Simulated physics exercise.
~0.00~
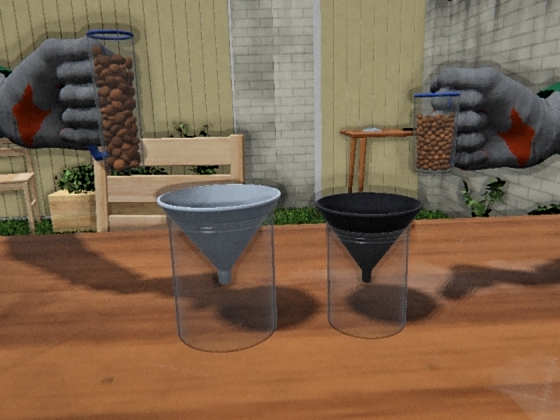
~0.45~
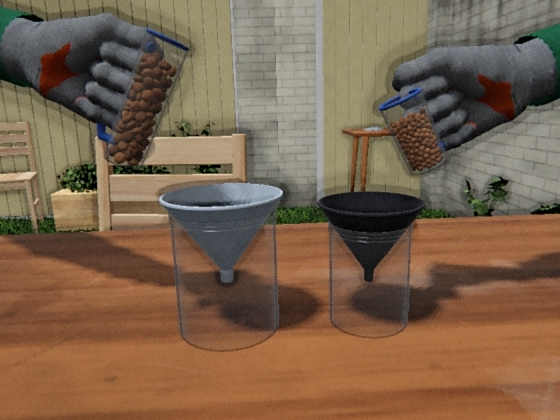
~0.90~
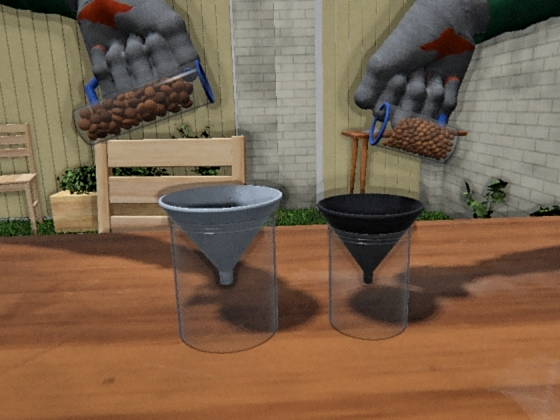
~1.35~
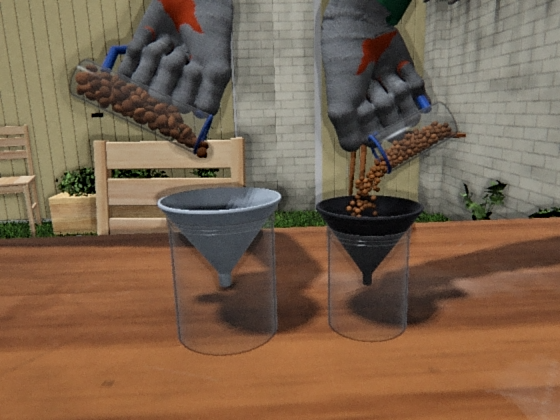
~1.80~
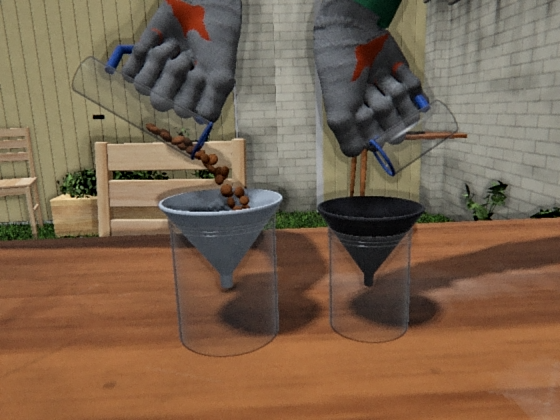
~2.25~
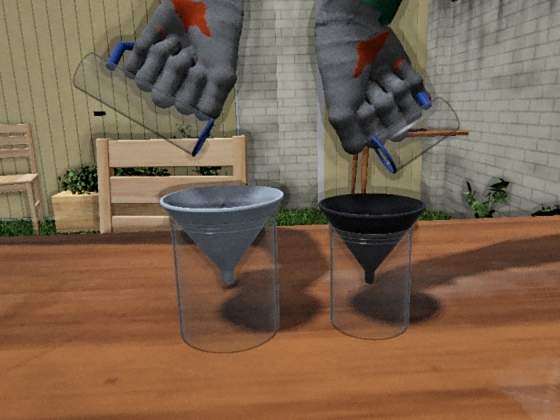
Two gloved hands tip cups of brown pellets into funnels, leaving both jars below empty.
